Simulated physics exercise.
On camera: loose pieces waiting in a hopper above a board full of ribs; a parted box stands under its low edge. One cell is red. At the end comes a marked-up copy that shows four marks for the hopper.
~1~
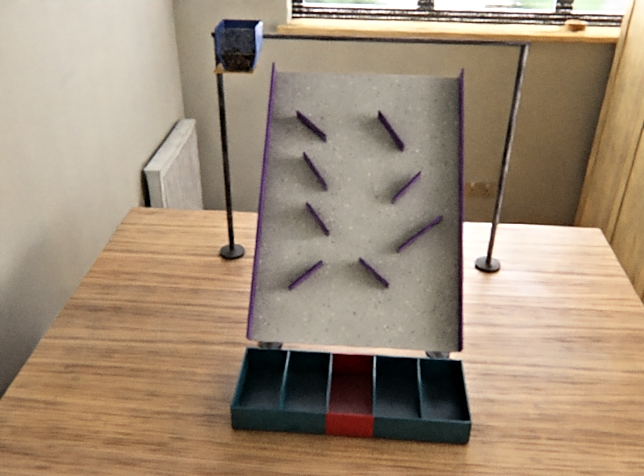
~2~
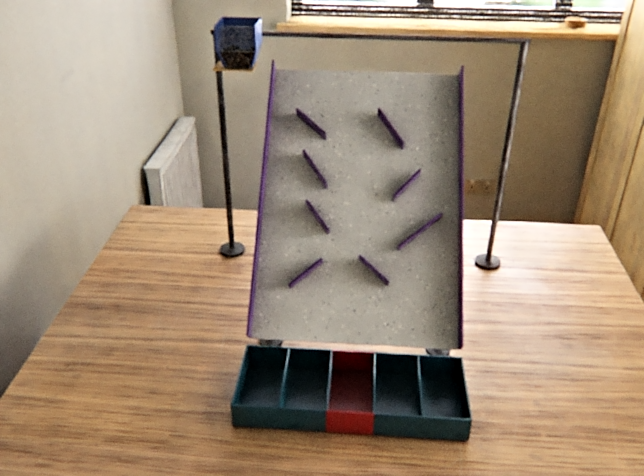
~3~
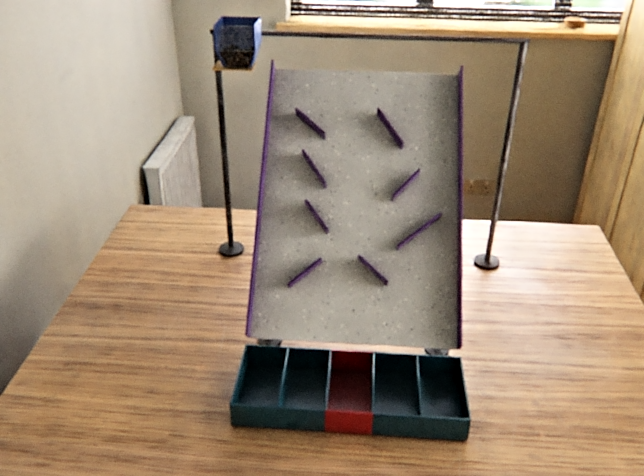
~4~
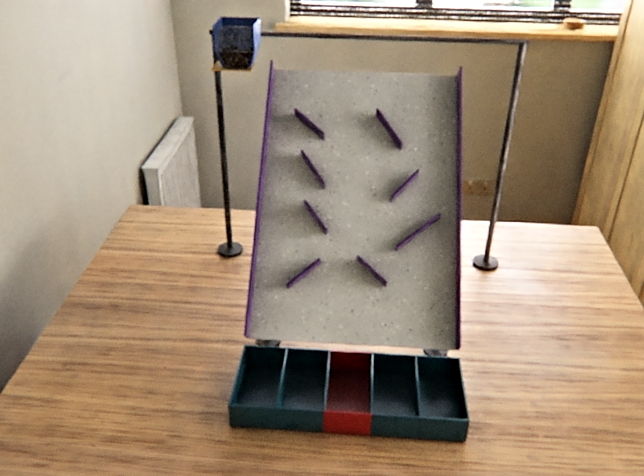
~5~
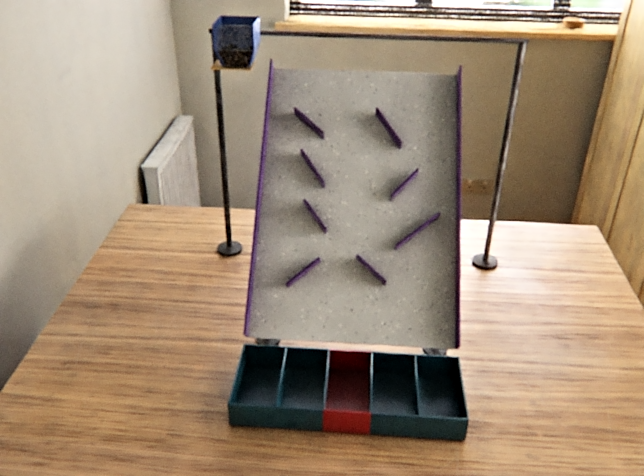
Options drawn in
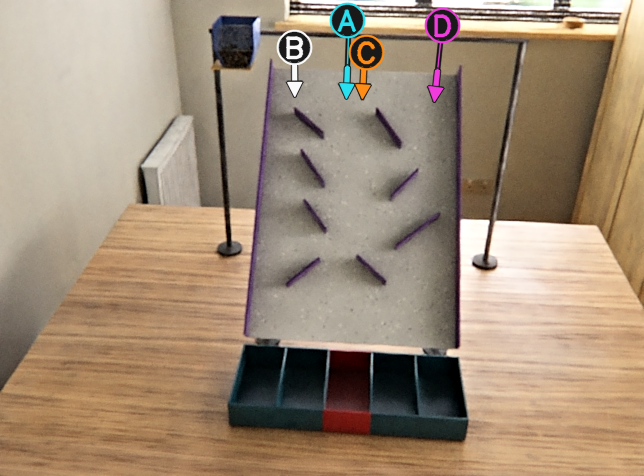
A tilted grey board with purple edges and short purple ribs stands on a wooden table in a room, seen from the front and slightly above. A small blue hopper with dark contents sits at the upper left on a dark metal frame, and a dark green box of five cells, the middle one red, lies below the board. Nothing moves except the view, which shifts very slightly.
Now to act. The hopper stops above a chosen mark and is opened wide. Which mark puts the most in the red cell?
Best: A.
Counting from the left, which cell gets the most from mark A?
The third from the left.
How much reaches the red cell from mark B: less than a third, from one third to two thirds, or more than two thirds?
It is less than a third.
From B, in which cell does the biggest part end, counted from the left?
The first.
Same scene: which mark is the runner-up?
Mark C.
On the marked copy, mark A meets the board at (346, 93); mark B meets the board at (294, 91); mark C meets the board at (362, 93); mark D meets the board at (434, 96).
With A, about half in the red cell, about a third in other cells, a small part outside the box.
With B, a small part in the red cell, most in other cells, a small part outside the box.
With C, about a quarter in the red cell, about two thirds in other cells, a small part outside the box.
With D, a stray few in the red cell, most in other cells, a small part held on the board, a small part outside the box.
